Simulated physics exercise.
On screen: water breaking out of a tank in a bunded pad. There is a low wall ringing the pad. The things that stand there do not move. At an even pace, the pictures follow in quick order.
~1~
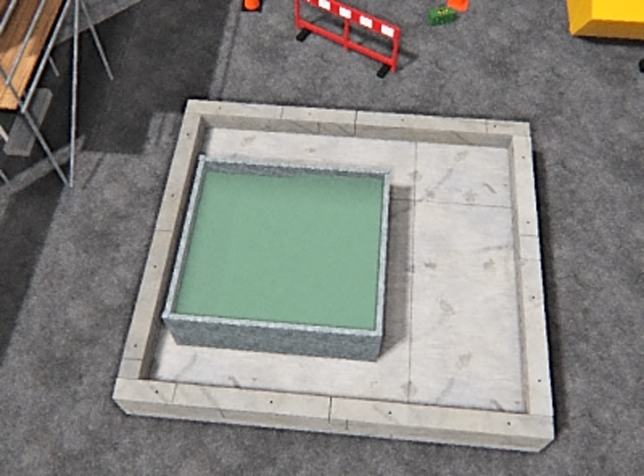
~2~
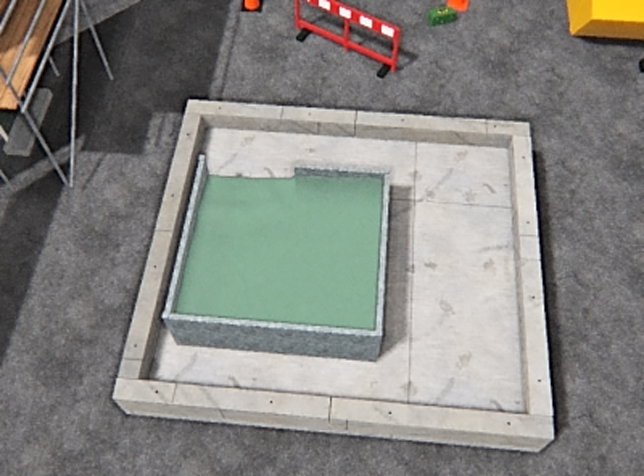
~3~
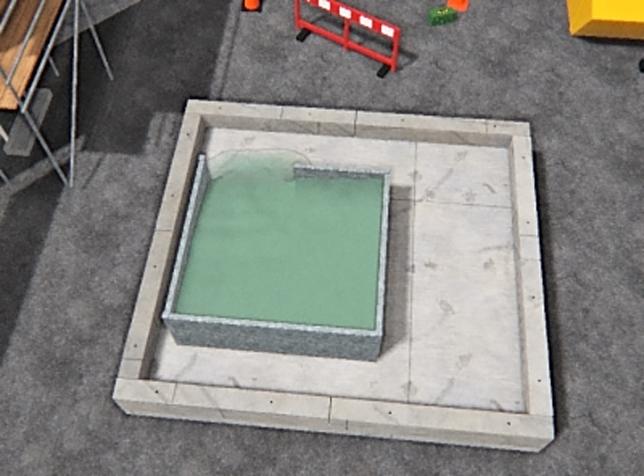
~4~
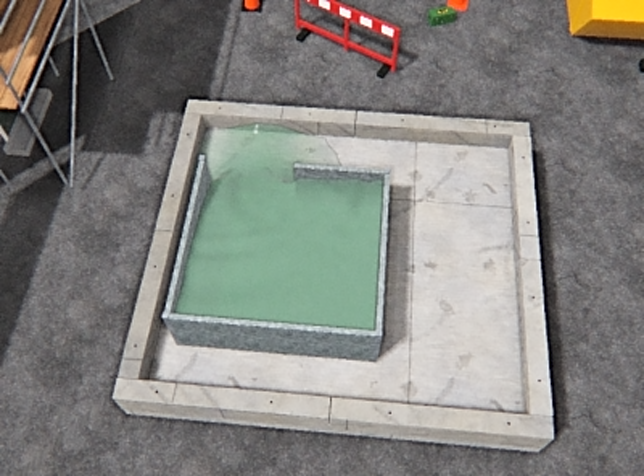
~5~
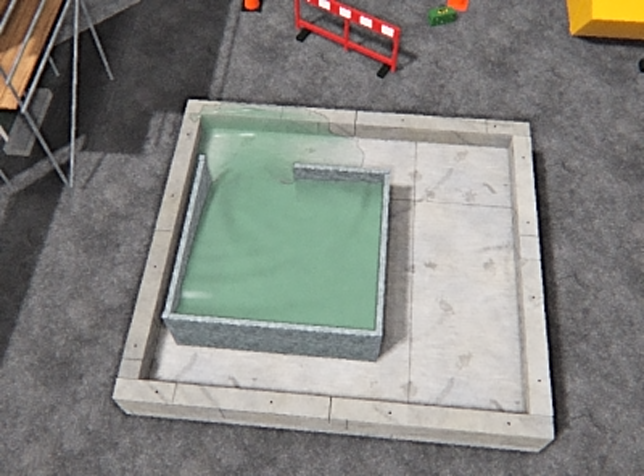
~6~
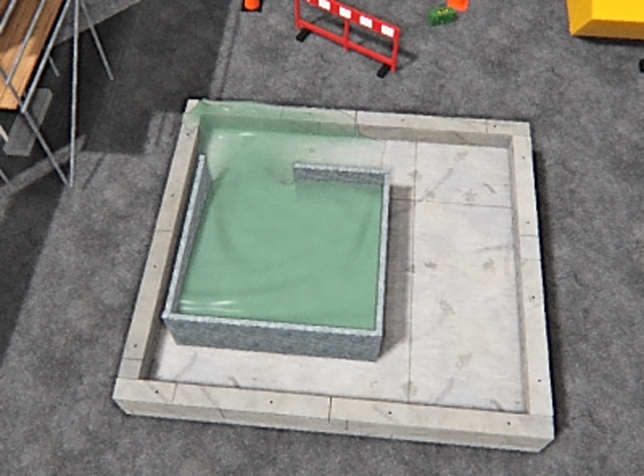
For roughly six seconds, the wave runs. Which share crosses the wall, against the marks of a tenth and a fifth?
Tenth up to fifth.
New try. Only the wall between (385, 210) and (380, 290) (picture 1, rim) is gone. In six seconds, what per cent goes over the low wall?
Estimated share: Roughly 8 %.
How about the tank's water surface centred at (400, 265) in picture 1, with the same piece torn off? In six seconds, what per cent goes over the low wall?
Near 10 in a hundred.
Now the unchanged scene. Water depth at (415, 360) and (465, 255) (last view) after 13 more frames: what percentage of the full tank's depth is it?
About 0 and 2 per cent.
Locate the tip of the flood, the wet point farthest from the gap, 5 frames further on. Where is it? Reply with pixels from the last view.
Best guess: Near (498, 151).
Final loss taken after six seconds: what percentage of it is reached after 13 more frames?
I'd estimate close to 80 per cent.
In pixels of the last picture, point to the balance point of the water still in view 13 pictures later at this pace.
The centre of mass sits at about (292, 233).
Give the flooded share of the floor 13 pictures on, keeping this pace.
Around 60 percent.
A moment on, water covers 25 % of the floor; the low wall has let 1 % over.
Next, water covers 30 % of the floor; the low wall has let 4 % over.
Then, water covers 50 % of the floor; the low wall has let 13 % over.
Later, water covers 75 % of the floor; the low wall has let 16 % over.
In the end, water covers 75 % of the floor; the low wall has let 16 % over.
